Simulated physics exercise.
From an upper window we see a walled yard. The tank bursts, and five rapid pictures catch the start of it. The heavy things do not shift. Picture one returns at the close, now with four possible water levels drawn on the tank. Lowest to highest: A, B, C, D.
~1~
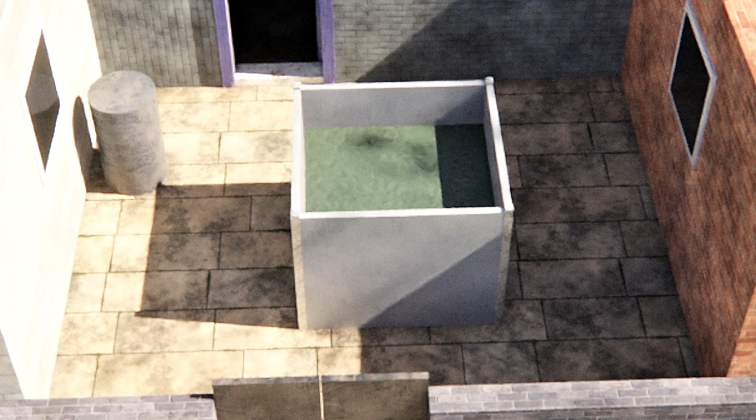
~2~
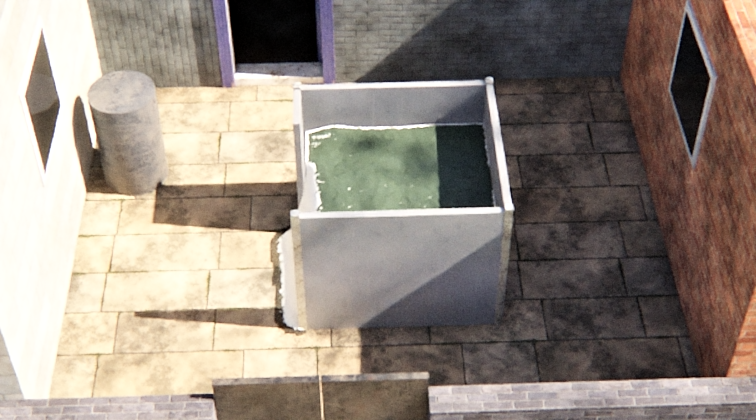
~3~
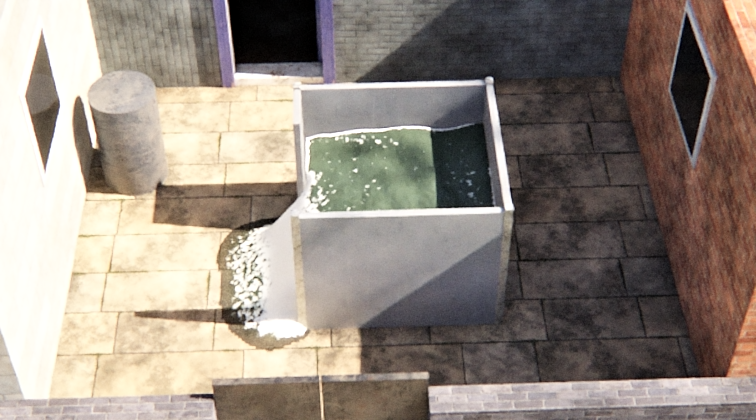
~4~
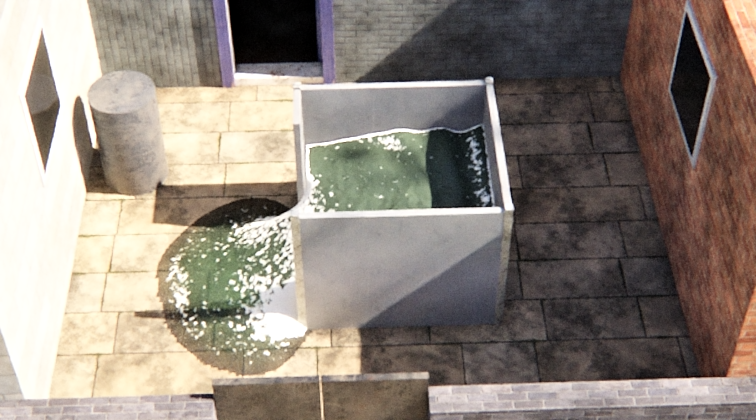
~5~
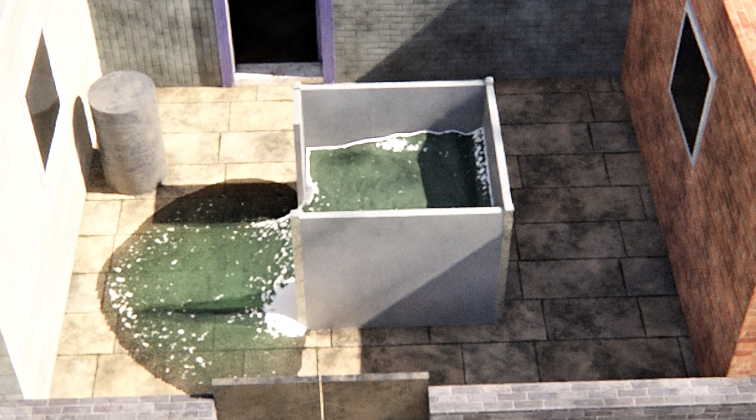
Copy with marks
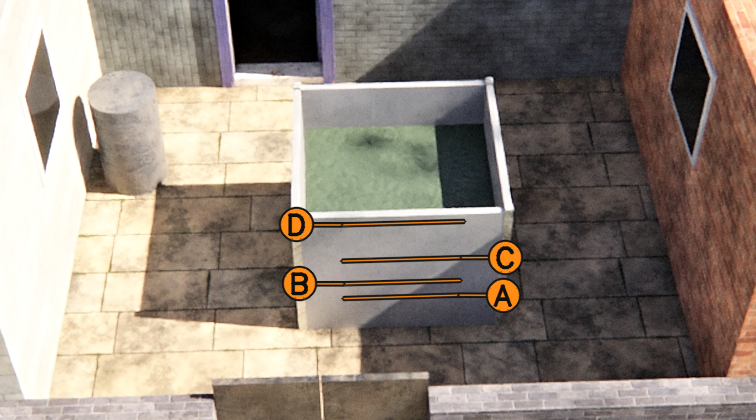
A walled yard paved with stone slabs is seen from an upper window, with a still camera. A pale, open-topped tank of green water stands in the middle, a grey cylinder to its left, a blue-purple doorway behind, and a shut gate in front. Water pours from the tank's left side, foaming white, and spreads leftward in a widening green pool while the level inside sinks.
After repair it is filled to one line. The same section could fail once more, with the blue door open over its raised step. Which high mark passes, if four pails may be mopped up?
Take C.
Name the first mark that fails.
That is mark D.
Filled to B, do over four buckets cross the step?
No.
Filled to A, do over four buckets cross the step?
No, not at all.
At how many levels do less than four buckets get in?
Three of them.
On the marked copy, A at (401, 296); B at (401, 282); C at (402, 259); D at (402, 223); from the bottom up A, B, C, D.
With A, nothing gets over.
With B, nothing gets over.
With C, a bucket or two gets in.
With D, about 11 bucketfuls get in.
